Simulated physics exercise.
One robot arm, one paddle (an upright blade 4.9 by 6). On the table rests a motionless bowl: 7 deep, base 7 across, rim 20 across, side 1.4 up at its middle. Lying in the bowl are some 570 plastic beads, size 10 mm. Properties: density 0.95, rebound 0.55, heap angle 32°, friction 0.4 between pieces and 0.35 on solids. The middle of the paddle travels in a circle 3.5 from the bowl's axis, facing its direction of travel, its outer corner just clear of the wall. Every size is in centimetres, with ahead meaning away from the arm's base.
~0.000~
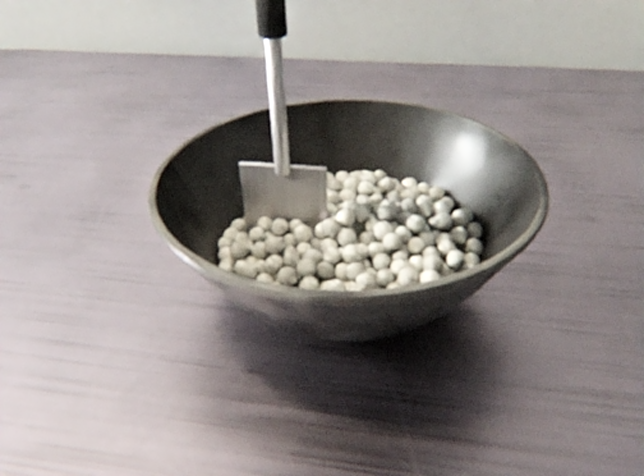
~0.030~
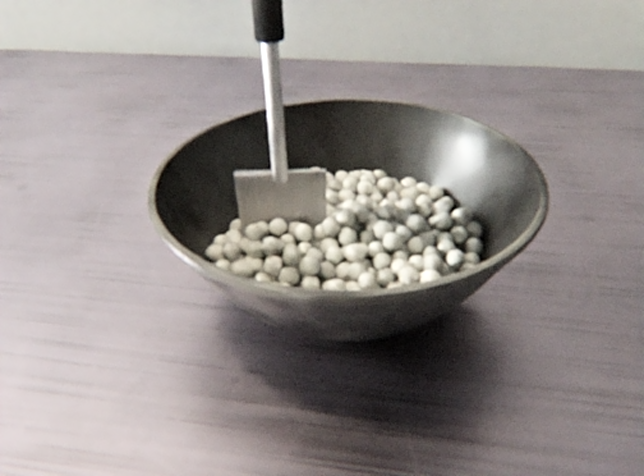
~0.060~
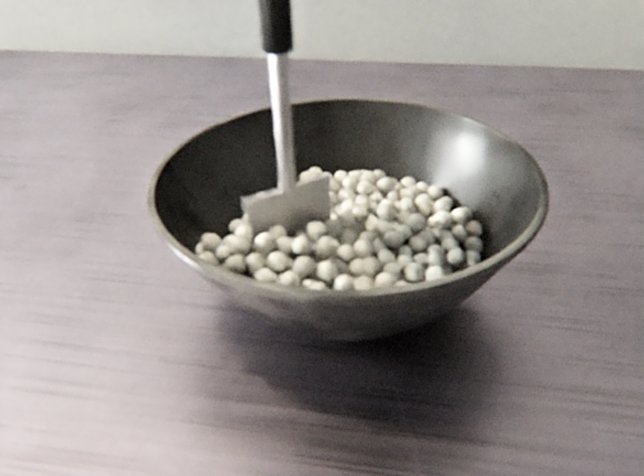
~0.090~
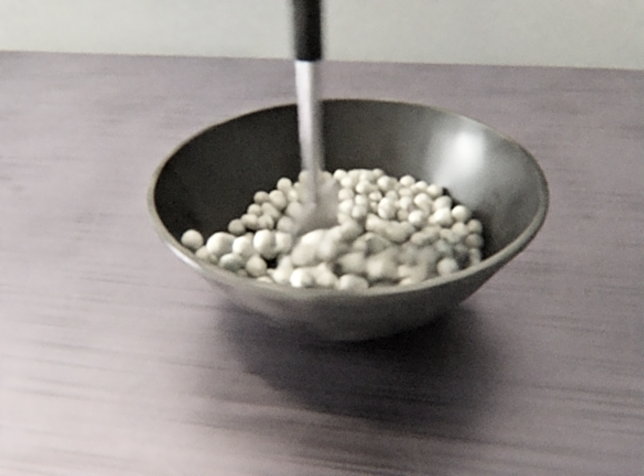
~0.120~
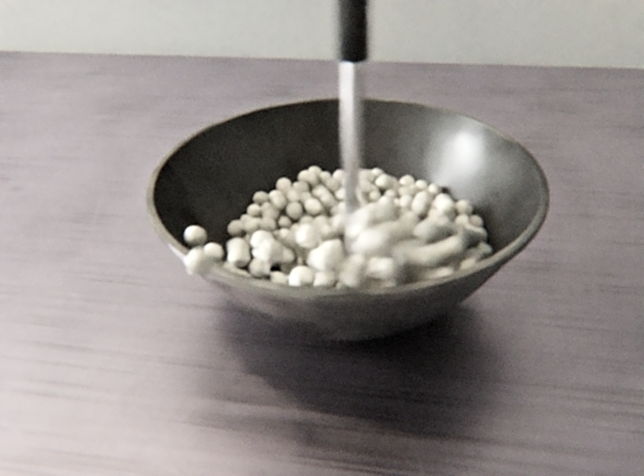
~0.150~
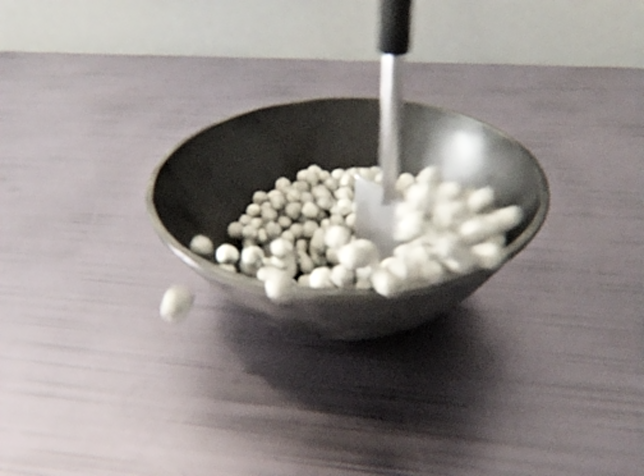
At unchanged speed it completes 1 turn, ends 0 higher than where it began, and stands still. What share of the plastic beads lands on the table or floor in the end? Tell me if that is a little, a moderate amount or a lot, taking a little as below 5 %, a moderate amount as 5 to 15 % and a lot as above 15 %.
A lot, above 15 %.
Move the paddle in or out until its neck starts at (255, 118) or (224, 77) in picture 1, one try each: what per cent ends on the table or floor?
Near 30 and 0 in a hundred, one try each.
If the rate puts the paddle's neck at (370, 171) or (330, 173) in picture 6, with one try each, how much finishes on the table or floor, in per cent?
First try: Around 15 %; second try: Around 5 %.
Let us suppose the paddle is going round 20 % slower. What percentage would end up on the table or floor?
I'd expect about 10 %.
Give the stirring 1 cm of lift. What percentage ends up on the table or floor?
About 20 percent.
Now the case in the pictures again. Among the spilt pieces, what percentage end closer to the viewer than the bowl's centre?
Around 40 percent of it.
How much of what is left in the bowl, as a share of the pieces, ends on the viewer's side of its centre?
Roughly 55 percent of it.
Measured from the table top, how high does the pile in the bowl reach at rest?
The top sits some 6.0 cm up.
After 0.23 s, 217° round, highest piece 11 above the table; 537 in the bowl, 34 in flight or on the tool.
After 0.31 s, 298° round, highest piece 12 above the table; 499 in the bowl, 25 on the table or floor, 47 in flight or on the tool.
After 0.54 s, 0° round, highest piece 6 above the table; 447 in the bowl, 117 on the table or floor, 7 in flight or on the tool.
After 1.24 s, 0° round, highest piece 5 above the table; 447 in the bowl, 124 on the table or floor.
In the end, 447 in the bowl, 124 on the table or floor. That is 22 % on the table or floor.
